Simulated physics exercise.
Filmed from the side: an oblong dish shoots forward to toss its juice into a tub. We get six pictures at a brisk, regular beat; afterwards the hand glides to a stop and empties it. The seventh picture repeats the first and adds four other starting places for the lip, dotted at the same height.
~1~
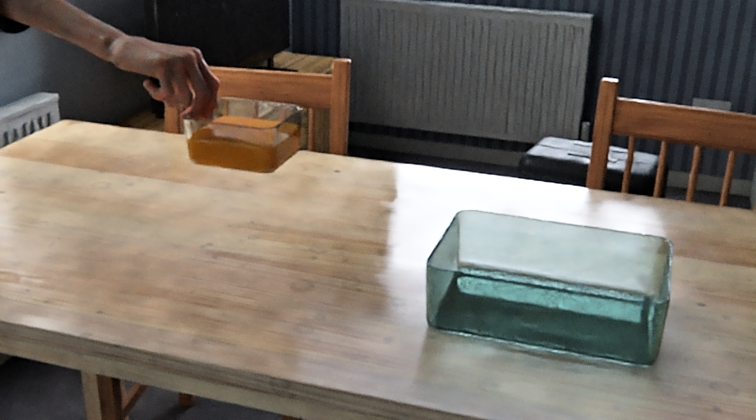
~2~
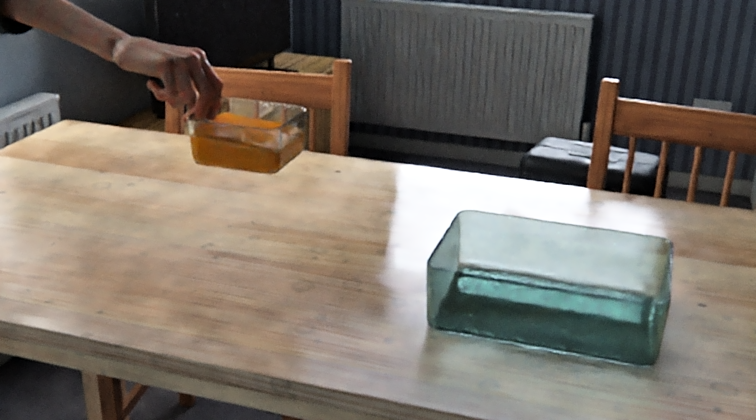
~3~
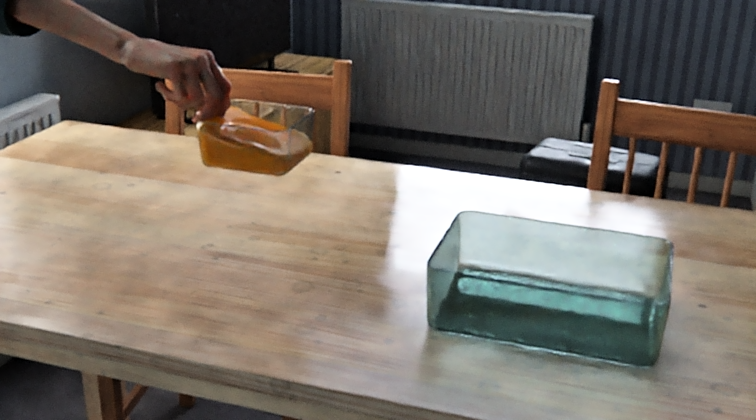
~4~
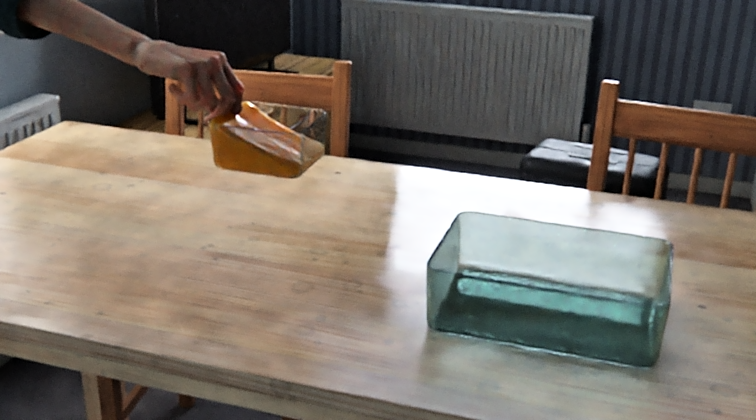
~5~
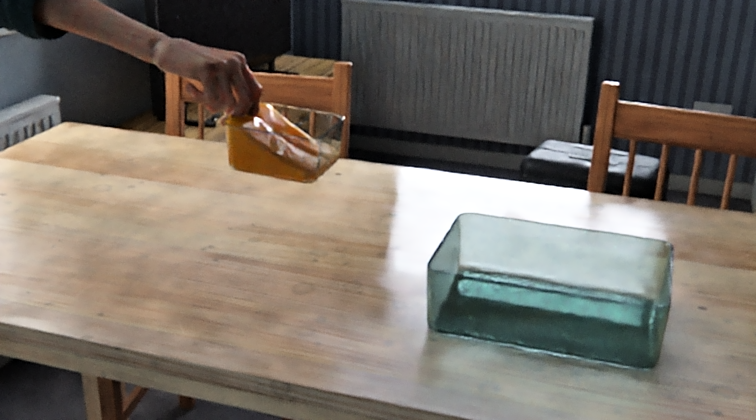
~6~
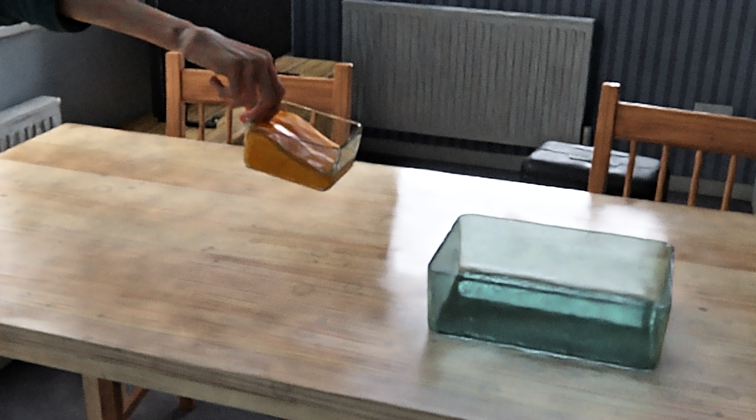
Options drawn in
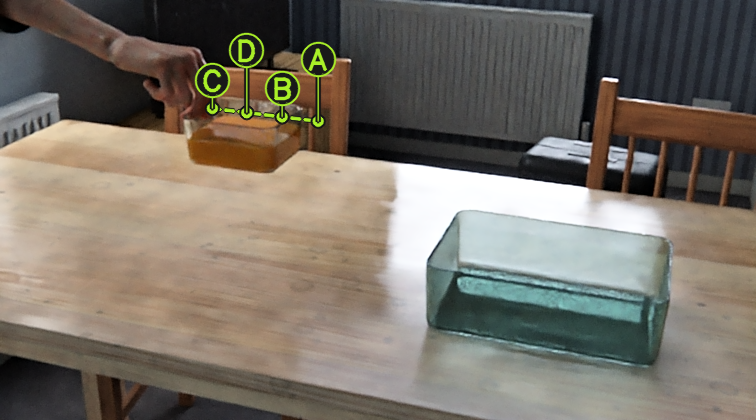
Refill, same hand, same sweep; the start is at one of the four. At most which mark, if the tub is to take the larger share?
That is spot A.
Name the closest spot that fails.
B.
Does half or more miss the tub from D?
Yes, that goes wrong.
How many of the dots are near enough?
One.
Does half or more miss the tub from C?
Yes.
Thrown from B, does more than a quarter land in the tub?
Yes, it does.
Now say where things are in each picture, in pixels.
Upright, lip at (288, 117); tub from (426, 323) to (656, 365); nothing has left yet.
Upright, lip at (291, 118); nothing has left yet.
Upright, lip at (300, 120); nothing has left yet.
Upright, lip at (313, 122); juice is over the rim, down to (230, 111).
Tipped about 3°, lip at (331, 127); juice is over the rim, down to (238, 114).
Tipped about 10°, lip at (351, 137); nothing has left yet.
On the marked copy, A at (318, 121); B at (282, 116); C at (212, 108); D at (246, 112).
Choosing A, about 62 % lands in the tub, 33 % falls short and 5 % goes beside or beyond.
Choosing B, about 38 % lands in the tub, 58 % falls short and 3 % goes beside or beyond.
Choosing C, about 0 % lands in the tub, 100 % falls short.
Choosing D, about 6 % lands in the tub, 92 % falls short.
